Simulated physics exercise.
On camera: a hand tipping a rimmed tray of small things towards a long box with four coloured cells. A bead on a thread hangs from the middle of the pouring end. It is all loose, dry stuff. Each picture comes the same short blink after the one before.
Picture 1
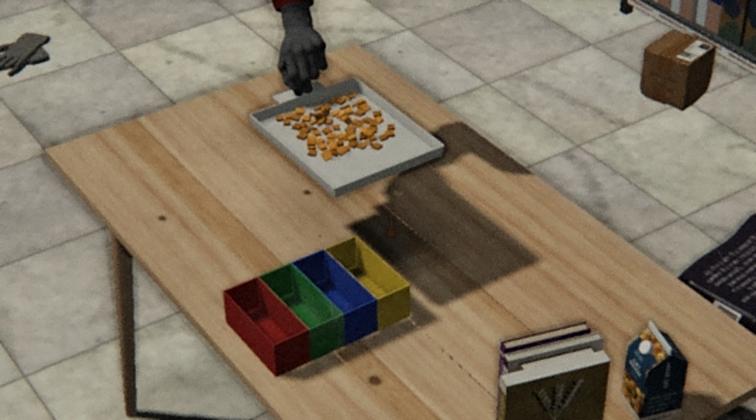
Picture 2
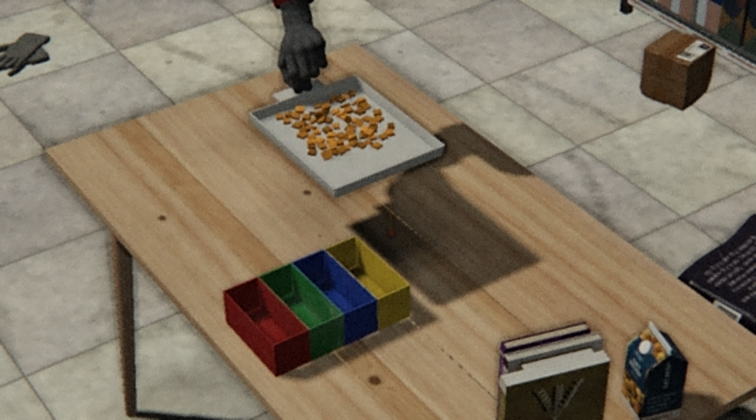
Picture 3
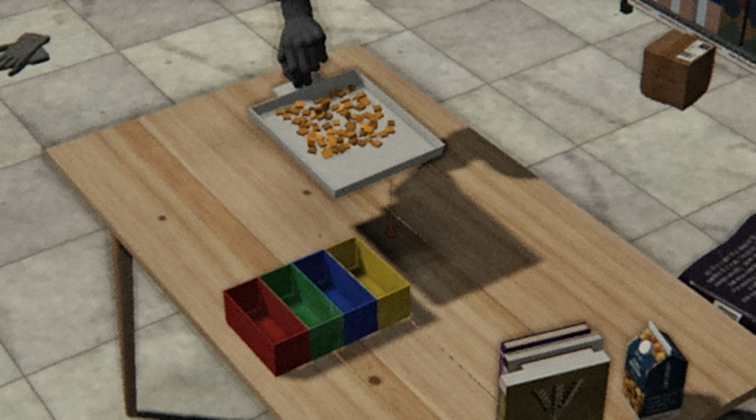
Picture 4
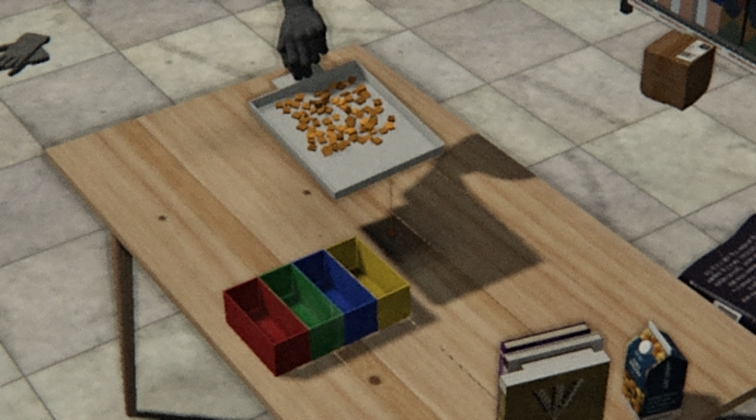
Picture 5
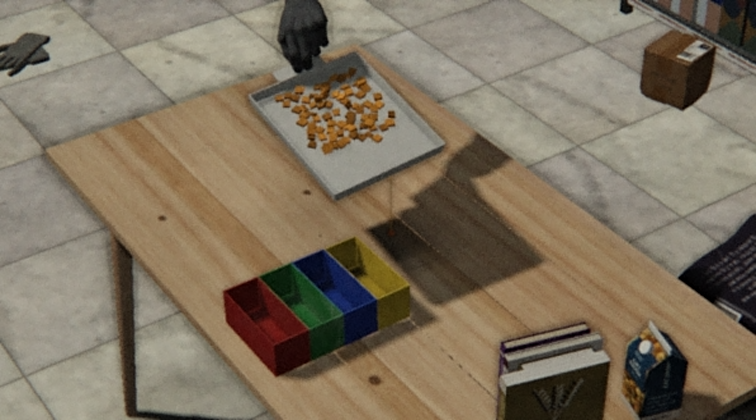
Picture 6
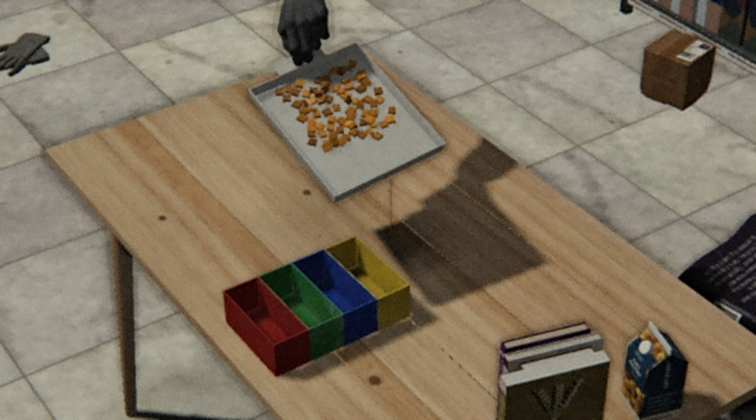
A gloved hand slowly tilts a tray of small orange crackers above a wooden table.
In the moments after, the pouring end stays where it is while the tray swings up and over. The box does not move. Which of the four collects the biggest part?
Fullest: The yellow cell.
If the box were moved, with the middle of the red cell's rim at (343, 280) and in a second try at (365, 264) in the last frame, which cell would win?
In turn: The green cell; the red cell.
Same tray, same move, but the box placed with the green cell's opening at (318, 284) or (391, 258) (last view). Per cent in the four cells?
Roughly 90 per cent, and 90 per cent.
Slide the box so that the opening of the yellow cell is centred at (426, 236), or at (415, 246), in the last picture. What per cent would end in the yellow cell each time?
About 0 and 10 per cent.
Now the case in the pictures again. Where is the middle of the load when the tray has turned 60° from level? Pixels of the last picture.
Around (358, 170).
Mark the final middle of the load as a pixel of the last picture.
Near (368, 295).
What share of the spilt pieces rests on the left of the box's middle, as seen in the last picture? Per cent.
Near 0 %.
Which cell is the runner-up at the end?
Next in line is that blue cell.
Shortly afterwards, tray tipped steeply; all but a few on the tray; only a few falling or outside the box.
Next, tray tipped right over; the bulk on the tray; a little in the yellow cell; a little in the blue cell; only a few falling or outside the box.
Some moments later, tray tipped past a quarter turn; near two thirds in the yellow cell; near a quarter in the blue cell; near a quarter falling or outside the box.
In the end, tray tipped past a quarter turn; near two thirds in the yellow cell; near a quarter in the blue cell; none at all in the red cell; none at all in the green cell; near a quarter outside the box.
